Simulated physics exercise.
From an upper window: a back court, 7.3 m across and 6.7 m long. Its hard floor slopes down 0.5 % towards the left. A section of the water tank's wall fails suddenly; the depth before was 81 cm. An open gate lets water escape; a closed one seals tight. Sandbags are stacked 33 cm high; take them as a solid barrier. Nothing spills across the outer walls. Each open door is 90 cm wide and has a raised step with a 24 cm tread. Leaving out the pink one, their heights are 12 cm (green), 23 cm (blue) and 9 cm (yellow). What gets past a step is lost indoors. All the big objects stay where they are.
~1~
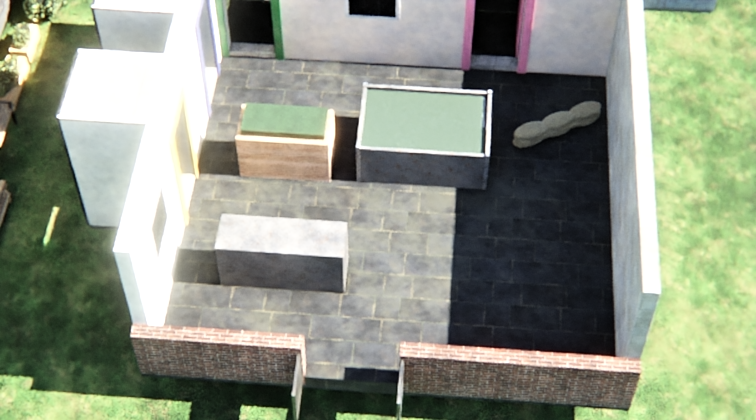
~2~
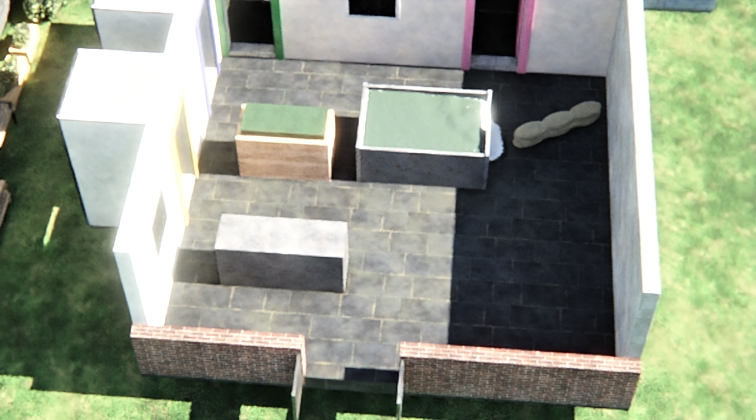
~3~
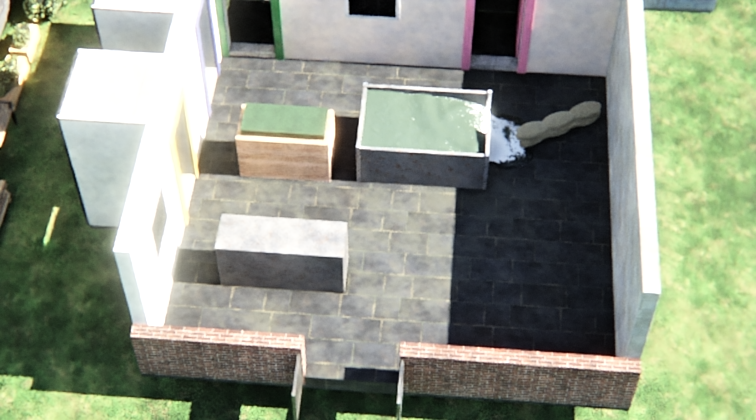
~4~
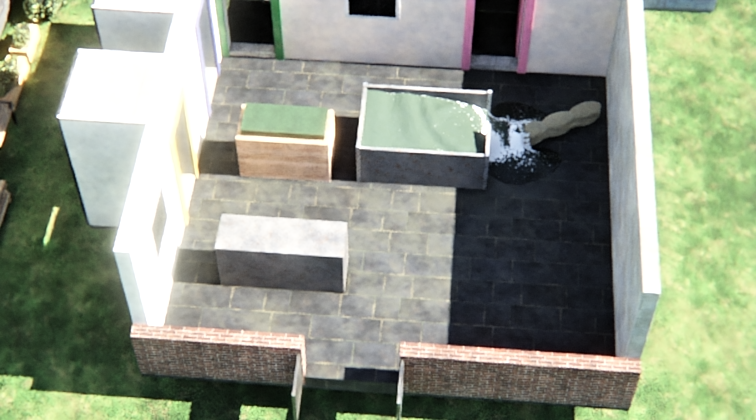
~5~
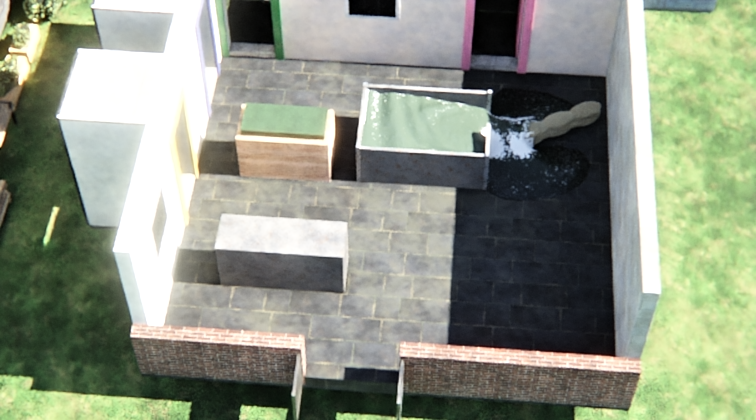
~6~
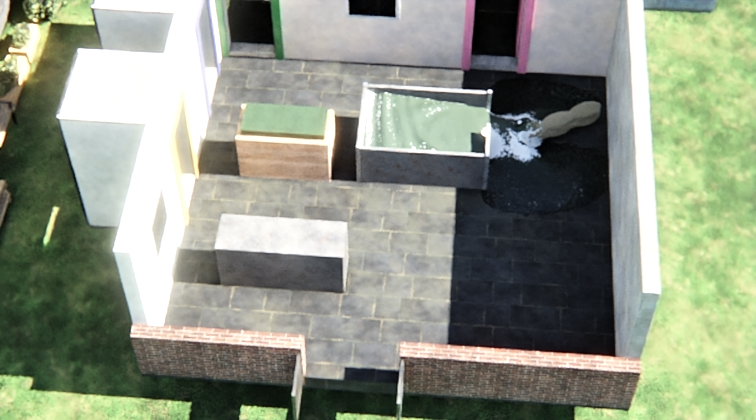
A walled back court with dark paving, bordered by grass, is seen from high above through a camera that stays still. A green-topped tan box and a larger grey tank of greenish water stand near the back wall with its green-framed and pink-framed doorways, a pale block sits in front, and beige sandbags lie at right. White, foaming water bursts from the tank's right side, reaches the sandbags and spreads in a dark pool around them, while ripples cross the tank's surface.
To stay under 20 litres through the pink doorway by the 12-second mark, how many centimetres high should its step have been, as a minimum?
Some 15 cm above the ground.
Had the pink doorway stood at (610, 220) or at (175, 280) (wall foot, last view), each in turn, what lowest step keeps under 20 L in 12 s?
About 13.0 and 6.0 cm.
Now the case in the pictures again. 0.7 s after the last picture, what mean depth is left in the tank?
Roughly 56 cm on average.
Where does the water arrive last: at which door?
The yellow one.
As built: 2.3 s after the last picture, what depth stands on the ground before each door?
In cm: Green 0, blue 0, pink 11, yellow 0.
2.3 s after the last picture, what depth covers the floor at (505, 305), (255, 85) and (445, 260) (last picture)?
About 1, 0 and 0 cm.
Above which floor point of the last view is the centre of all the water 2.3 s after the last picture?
Around (494, 159).
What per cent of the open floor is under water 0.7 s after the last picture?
About 20 per cent.
Then, 0.7 s after the last picture water covers 20 % of the floor, deepest (57 cm) near (513, 144); 6 cm at the pink door, 0 litres in over its 14 cm step.
Then, 2.3 s after the last picture water covers 35 % of the floor, deepest (36 cm) near (513, 144); 11 cm at the pink door, 0 litres in over its 14 cm step.
Then, 11.3 s after the last picture water covers 95 % of the floor, deepest (14 cm) near (157, 353); 8 cm at the pink door, 27 litres in over its 14 cm step.
At the pink door as built, the water peaked near 18 cm, 3.7 s after the last picture.
With a step of 12.5 cm, 42 litres would have come in within the 12 s; with 17 cm, 10 litres. So under 20 litres takes about 15 cm.
